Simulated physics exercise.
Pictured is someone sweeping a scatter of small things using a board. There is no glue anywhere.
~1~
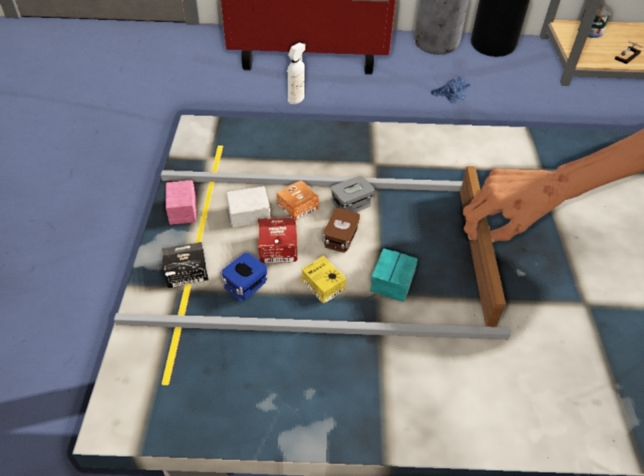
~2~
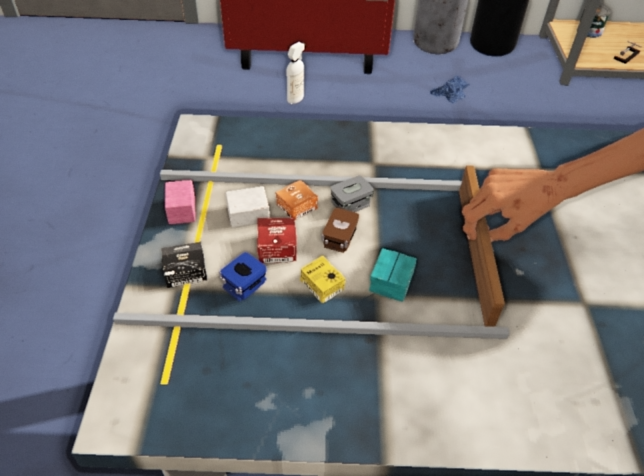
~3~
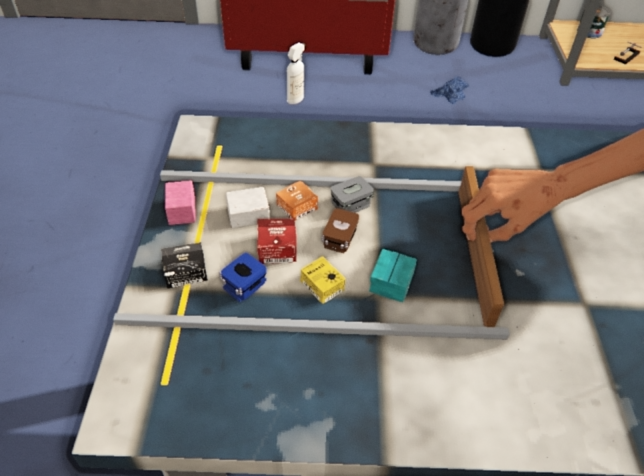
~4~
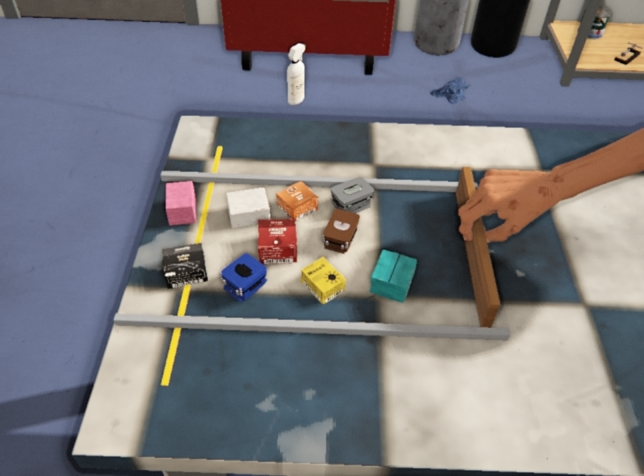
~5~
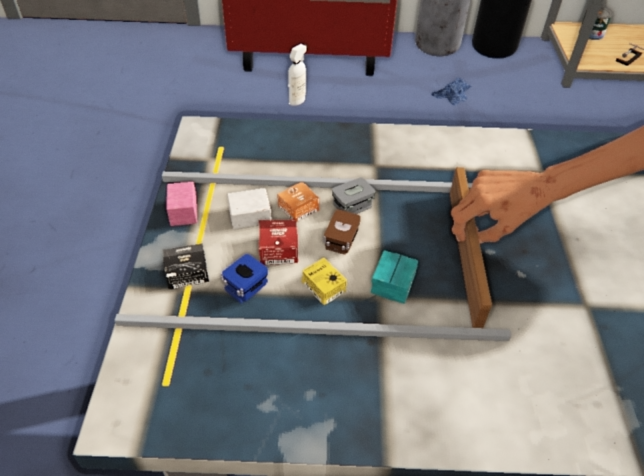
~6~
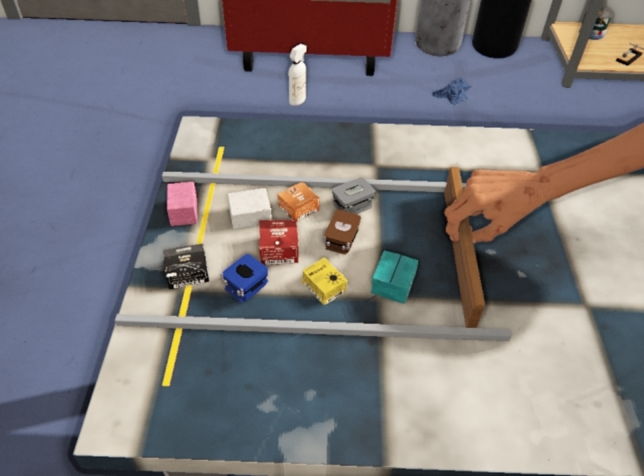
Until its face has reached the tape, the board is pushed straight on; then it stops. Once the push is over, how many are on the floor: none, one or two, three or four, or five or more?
On the floor: Three or four.
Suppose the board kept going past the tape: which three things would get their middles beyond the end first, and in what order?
Order, earliest first: Pink block, black box, white block.
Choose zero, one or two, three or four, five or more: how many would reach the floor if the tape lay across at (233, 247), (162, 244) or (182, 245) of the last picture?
In order: One to two, five or over, at least five.
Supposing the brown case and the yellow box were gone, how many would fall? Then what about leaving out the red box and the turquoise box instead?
3, then 2.
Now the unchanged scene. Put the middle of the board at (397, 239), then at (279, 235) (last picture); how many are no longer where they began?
At the first place 1, at the second 10.
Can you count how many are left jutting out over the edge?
The count is 3.
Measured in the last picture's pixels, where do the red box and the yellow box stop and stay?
Near (151, 235) and (140, 266).
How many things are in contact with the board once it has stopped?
That would be 3 of them.
Soon after, none off yet; pink block at rest near (182, 204); black box at rest near (186, 266); white block at rest near (249, 209).
After that, none off yet; pink block at rest near (182, 204); black box moving near (182, 265); white block displaced about its own width near (219, 210).
And then, none off yet; pink block tilting well over near (135, 211); black box tilting a little near (123, 259); white block displaced well along near (157, 219).
In the end, the number that fall off is three or four; gone, blue case, white block, black box and pink block.
